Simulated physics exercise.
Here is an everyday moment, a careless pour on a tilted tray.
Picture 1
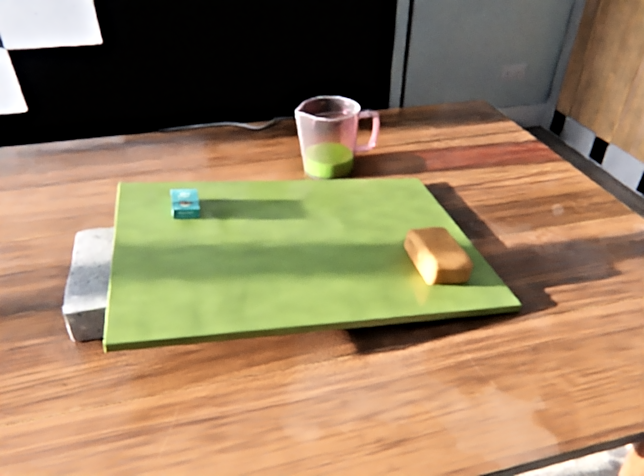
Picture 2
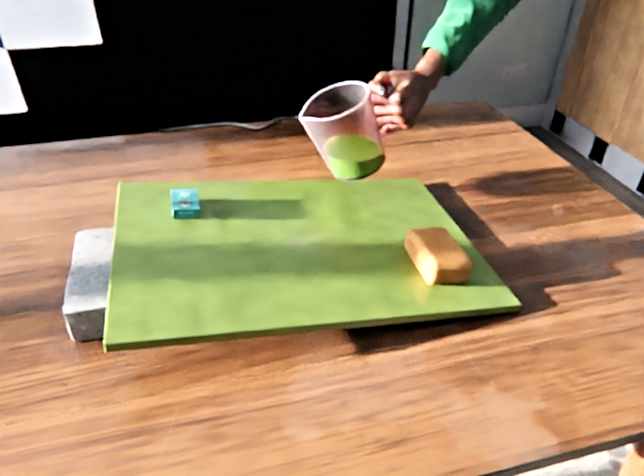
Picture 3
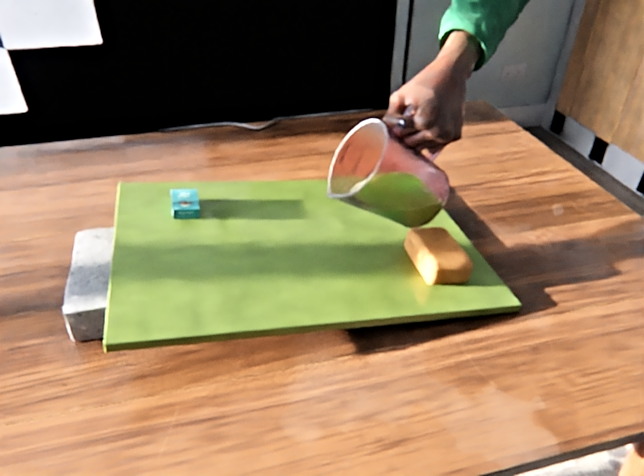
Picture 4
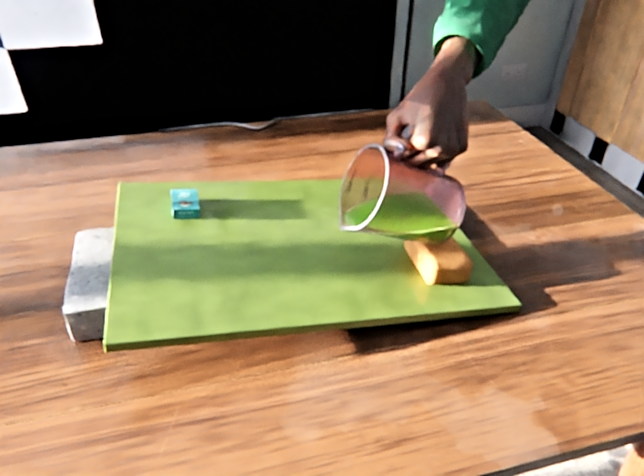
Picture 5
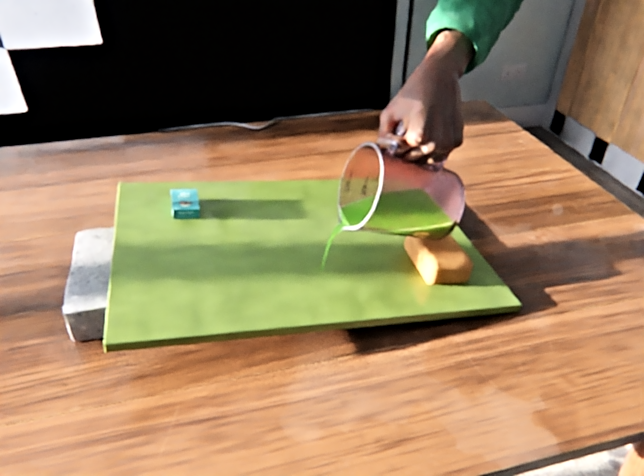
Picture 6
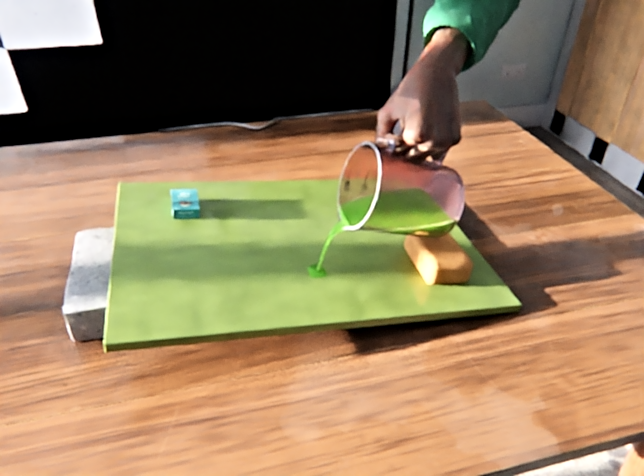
A hand in a green sleeve lifted a clear measuring jug from behind a green tray, tilted it leftward above a bread roll, and poured a thin stream of green liquid onto the tray.
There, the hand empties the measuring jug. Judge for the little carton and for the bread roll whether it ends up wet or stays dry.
On the left the little carton - dry, on the right the bread roll - wet.
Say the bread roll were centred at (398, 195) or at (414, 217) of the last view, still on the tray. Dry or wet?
One: It remains untouched. Two: It ends up in the puddle.
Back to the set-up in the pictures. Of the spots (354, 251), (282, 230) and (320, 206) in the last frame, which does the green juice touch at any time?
Well, the first one is gotten to, the second one is left alone, and the last one is left alone.
Next, it runs down to the right; the little carton is clear of it; the bread roll is clear of it.
After that, it runs down to the right and off the end; the little carton is clear of it; the bread roll is in it.
Finally, it runs down to the right and off the end; the little carton is clear of it; the bread roll is in it.
